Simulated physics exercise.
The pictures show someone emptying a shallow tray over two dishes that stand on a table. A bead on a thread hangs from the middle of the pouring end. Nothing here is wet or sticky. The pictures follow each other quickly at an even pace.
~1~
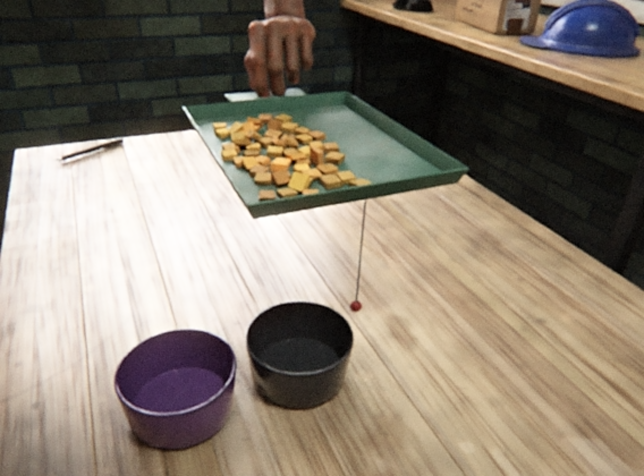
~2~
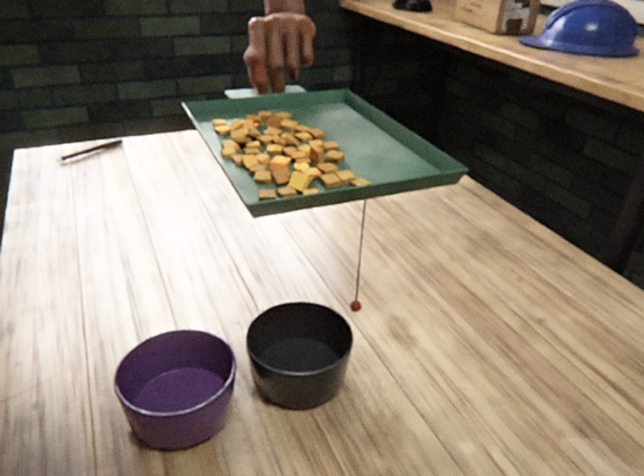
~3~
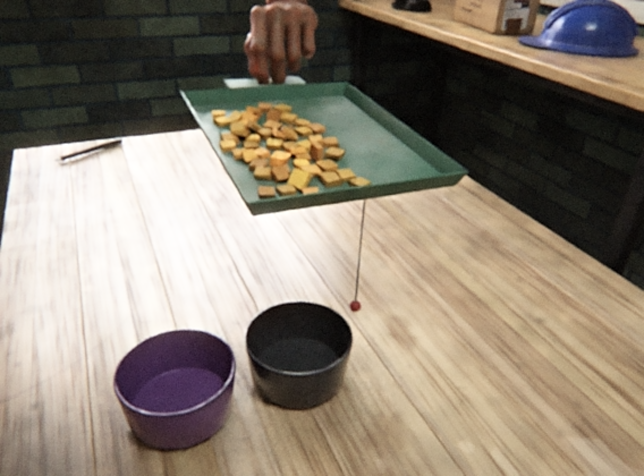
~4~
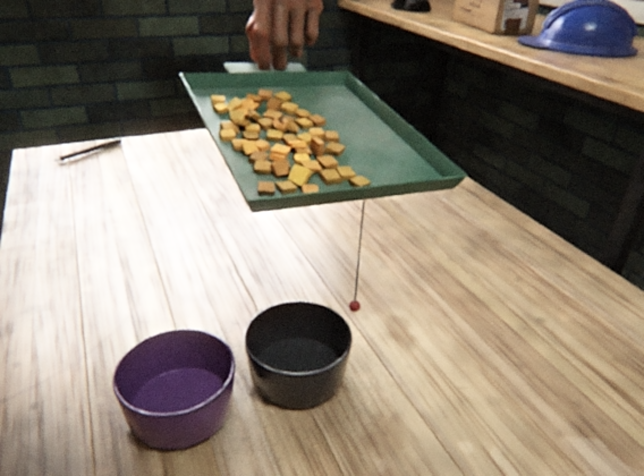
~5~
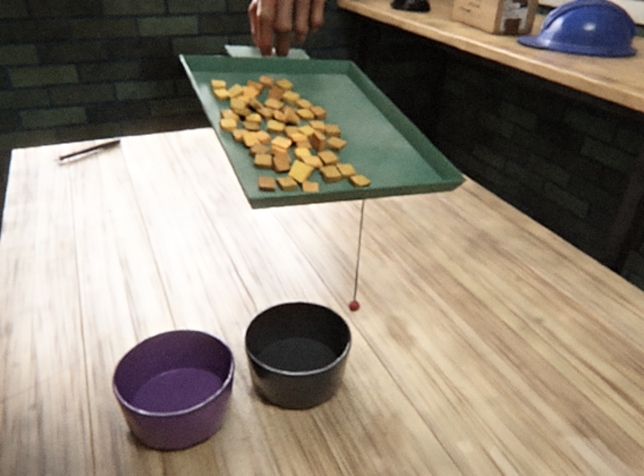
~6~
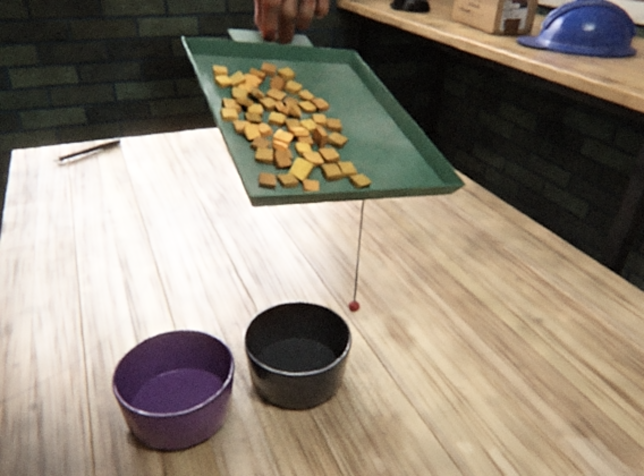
The clip opens on a hand holding a green tray of small golden squares above a wooden table, with a purple dish left of a black one and a red bead hanging still. The hand then steadily raises the far end, while the near edge tilts slightly down toward its right corner.
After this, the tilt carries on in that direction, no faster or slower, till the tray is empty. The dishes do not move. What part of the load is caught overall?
Together they catch less than half.
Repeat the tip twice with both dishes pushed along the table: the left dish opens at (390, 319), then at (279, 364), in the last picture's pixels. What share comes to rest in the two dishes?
Near 80 % and 30 %.
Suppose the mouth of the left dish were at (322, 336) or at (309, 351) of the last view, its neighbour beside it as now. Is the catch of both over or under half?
At the first place above a half, at the second above a half.
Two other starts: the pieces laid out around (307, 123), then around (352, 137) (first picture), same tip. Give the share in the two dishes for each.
About 0 and 0 per cent.
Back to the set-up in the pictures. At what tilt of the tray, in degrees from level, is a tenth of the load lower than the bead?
Around 70° of tilt.
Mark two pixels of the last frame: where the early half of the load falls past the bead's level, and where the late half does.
At about (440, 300), then at (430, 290).
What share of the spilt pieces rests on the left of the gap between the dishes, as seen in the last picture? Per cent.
About 0 per cent.
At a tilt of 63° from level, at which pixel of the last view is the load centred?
At about (414, 188).
Soon after the last picture, tray tipped steeply; most on the tray; a stray few outside both; a small part in the air.
A little later, tray tipped past a quarter turn; most outside both; about a quarter in the air.
Later still, tray tipped past a quarter turn; all outside both.
At rest, tray tipped past a quarter turn; none in the left dish; none in the right dish; all outside both.
